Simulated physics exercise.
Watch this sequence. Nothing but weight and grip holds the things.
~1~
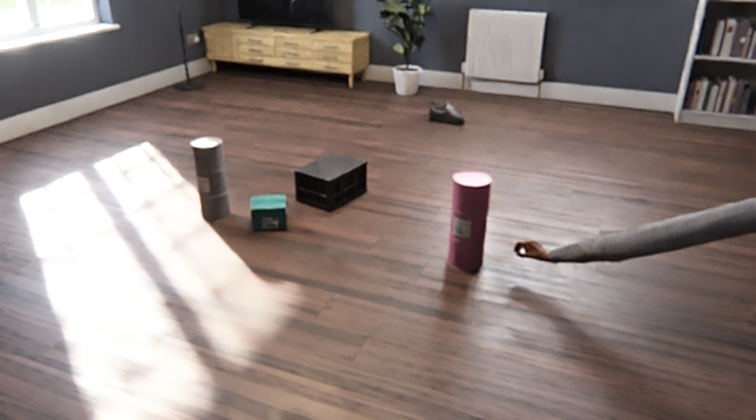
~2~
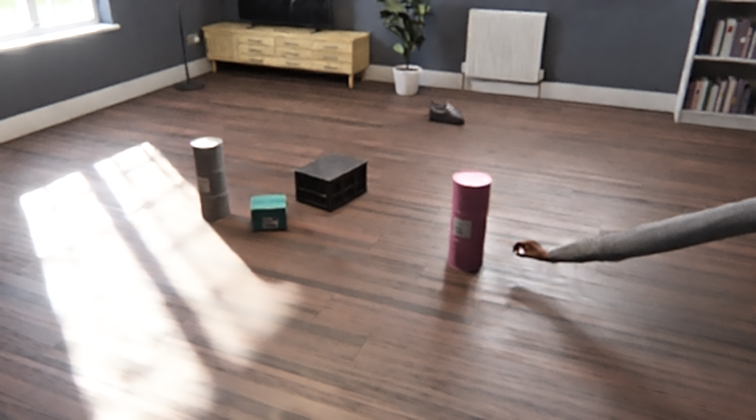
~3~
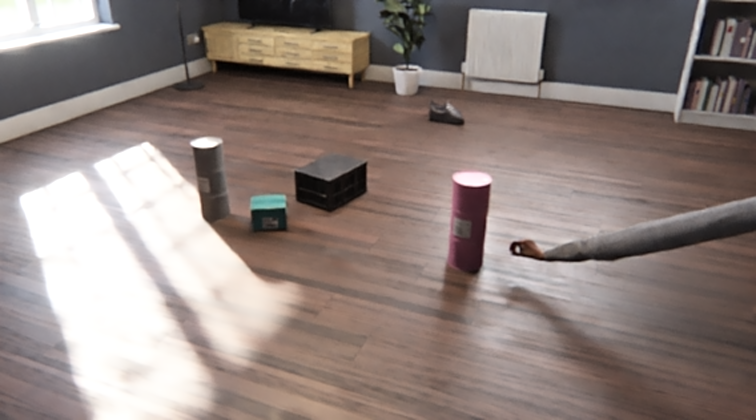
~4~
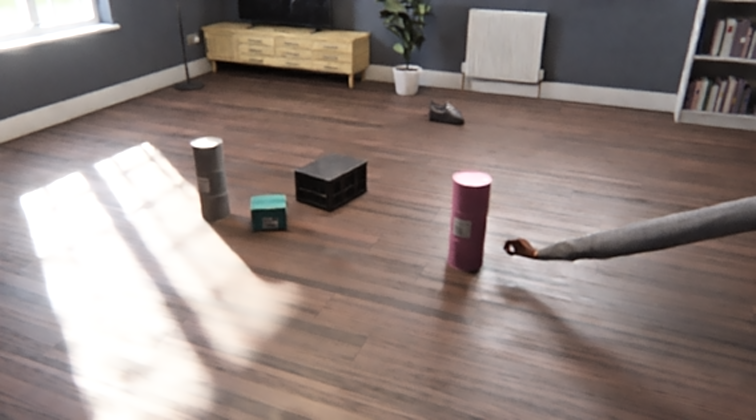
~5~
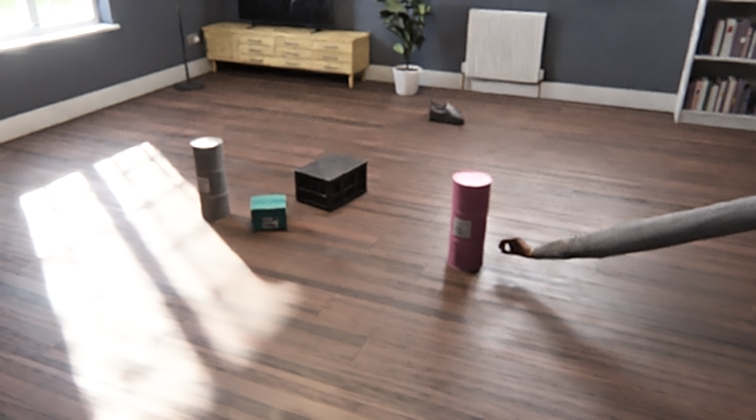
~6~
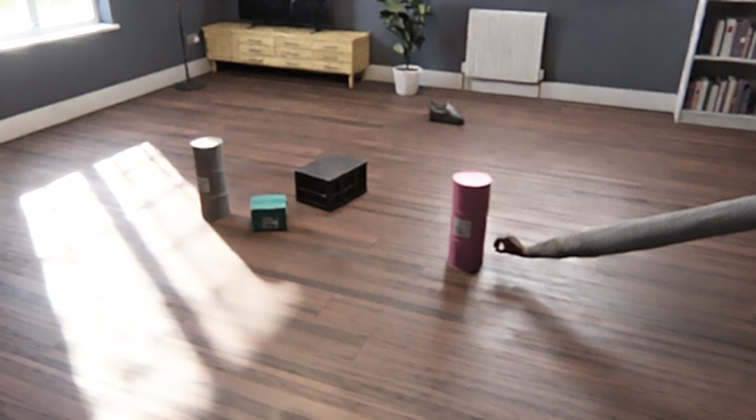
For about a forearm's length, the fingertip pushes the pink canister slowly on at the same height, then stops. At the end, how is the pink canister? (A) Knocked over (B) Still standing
B, still standing.
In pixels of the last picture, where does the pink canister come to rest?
Roughly (395, 208).
Then, 0.40 s past the last view, pink canister displaced a little near (455, 219).
Then, 0.90 s past the last view, pink canister displaced about its own width near (427, 214).
Then, 1.30 s past the last view, pink canister displaced well along near (406, 210).
Finally, moved from the start, pink canister. Final places as the last picture's camera would see them, pink canister near (395, 208).
